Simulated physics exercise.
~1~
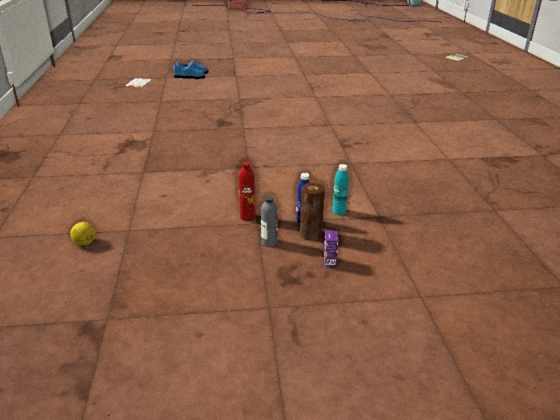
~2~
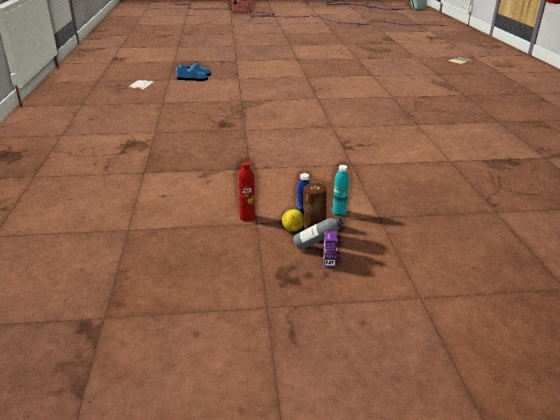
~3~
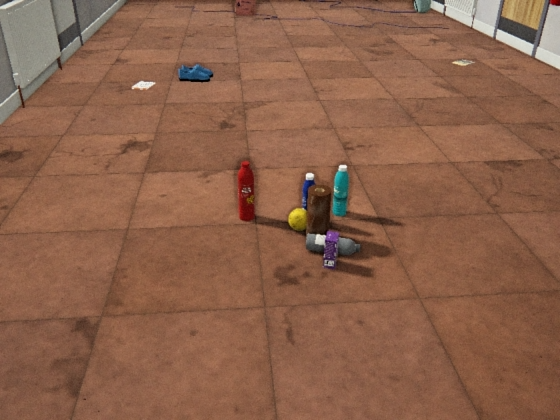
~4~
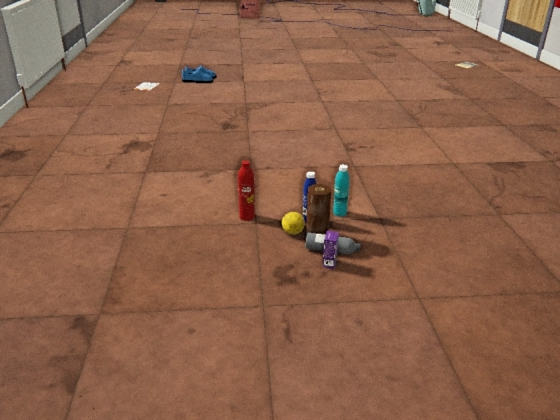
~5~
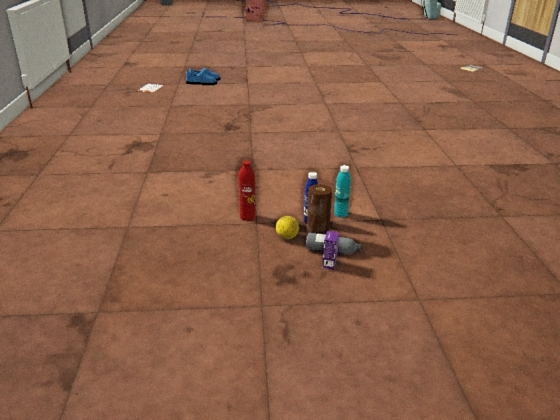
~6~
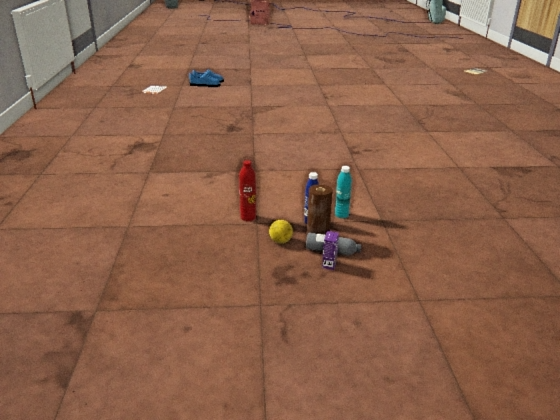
The yellow ball rolls right, knocks over the grey bottle, and rolls back slightly left.
